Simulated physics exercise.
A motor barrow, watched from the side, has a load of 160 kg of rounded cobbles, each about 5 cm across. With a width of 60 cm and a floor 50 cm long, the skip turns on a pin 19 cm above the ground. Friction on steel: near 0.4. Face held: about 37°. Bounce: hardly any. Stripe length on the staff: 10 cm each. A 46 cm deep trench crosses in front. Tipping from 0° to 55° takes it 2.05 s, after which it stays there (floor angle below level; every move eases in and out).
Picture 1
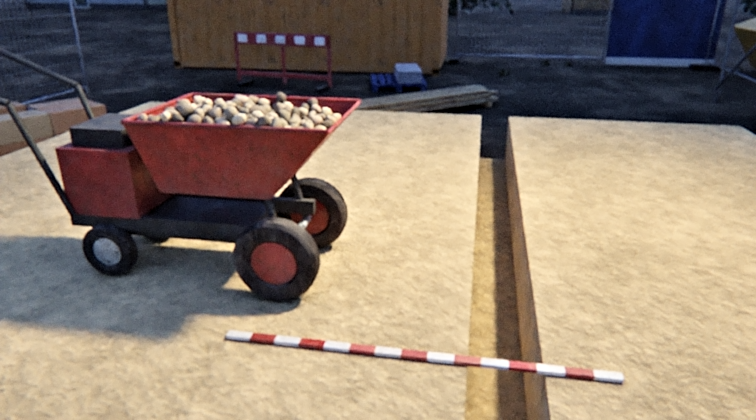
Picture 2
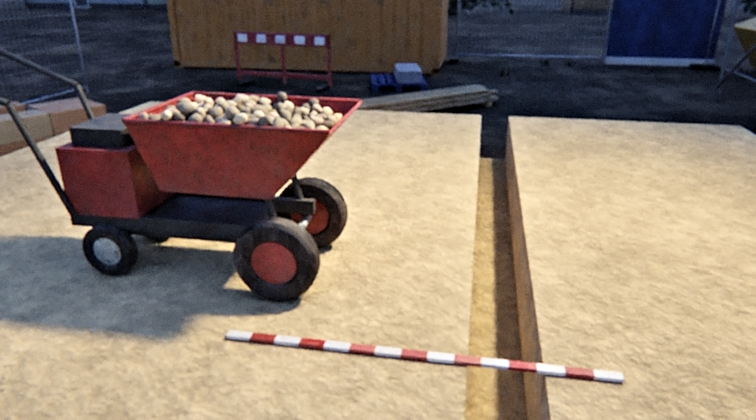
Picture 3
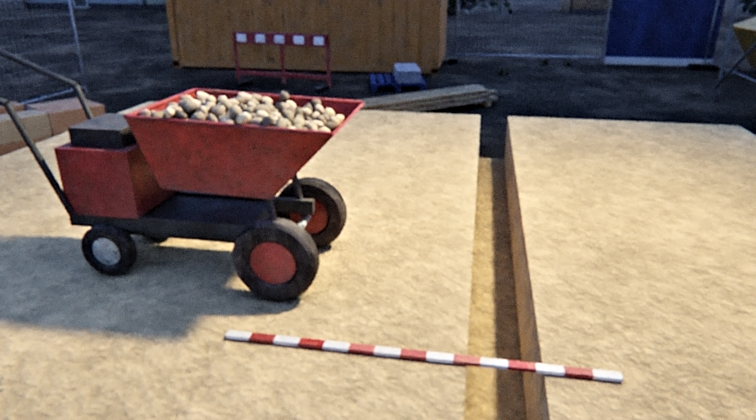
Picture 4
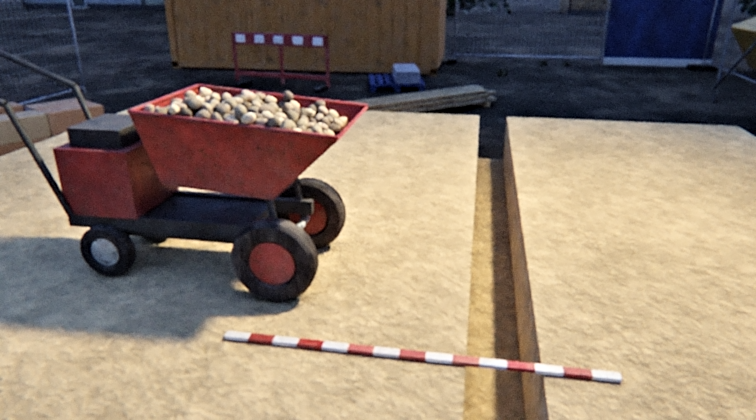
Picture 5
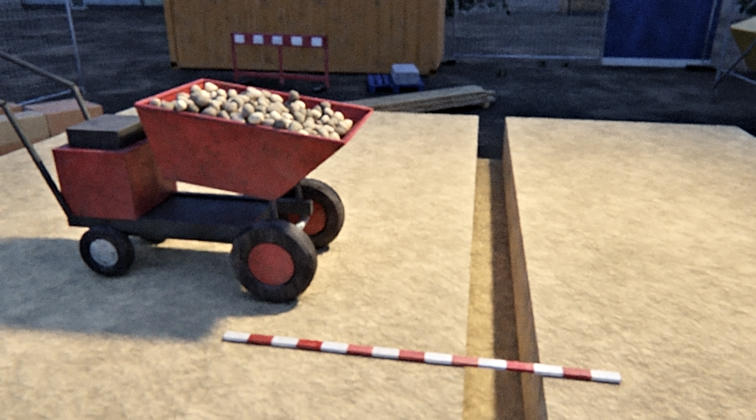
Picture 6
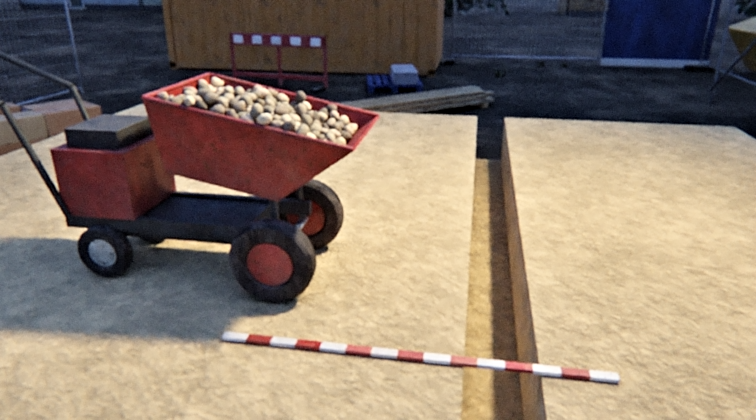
On a pale paved yard beside a narrow trench, a red motor barrow loaded with rounded stones stood still while its skip slowly tilted a little, the back rising and the front dipping to the right.
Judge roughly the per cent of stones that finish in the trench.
An estimated 42 per cent finish in the trench.
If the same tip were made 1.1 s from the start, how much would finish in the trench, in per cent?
Estimate: About 45 %.
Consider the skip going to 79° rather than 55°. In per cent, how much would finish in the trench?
Roughly 55 per cent would end in the trench.
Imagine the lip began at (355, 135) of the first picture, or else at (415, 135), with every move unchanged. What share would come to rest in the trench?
Roughly 60 percent for the first, and 45 percent for the second.
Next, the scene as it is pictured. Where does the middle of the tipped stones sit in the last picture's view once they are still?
Their middle lands near (478, 347).
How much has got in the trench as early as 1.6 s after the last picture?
By that point it's something like 5 in a hundred.
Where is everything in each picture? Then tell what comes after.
Lip at (328, 132), floor tilted 0°, highest stones at (239, 104), in the first frame.
The skip is at 1°, its lip at (330, 133); the top of the load is at (240, 104), in the second frame.
The skip is at 2°, its lip at (333, 135); the top of the load is at (238, 102), in the third frame.
Lip at (338, 138), floor tilted 4°, highest stones at (235, 101), in the fourth frame.
The skip is at 8°, its lip at (345, 144); the top of the load is at (229, 96), in the fifth frame.
The skip is at 11°, its lip at (353, 150); the top of the load is at (216, 91), in the sixth frame.
Then, 0.9 s after the last picture the floor is at 46°, 100 % in the skip; the foremost stones are at (410, 198).
Then, 1.6 s after the last picture the floor is at 55°, 82 % in the skip, 12 % short of the trench, 6 % in the trench; the foremost stones are at (515, 369).
Then, 1.9 s after the last picture the floor is at 55°, 64 % in the skip, 16 % short of the trench, 20 % in the trench; the foremost stones are at (517, 371).
Then, 3.8 s after the last picture the floor is at 55°, 33 % in the skip, 25 % short of the trench, 42 % in the trench; the foremost stones are at (516, 358).
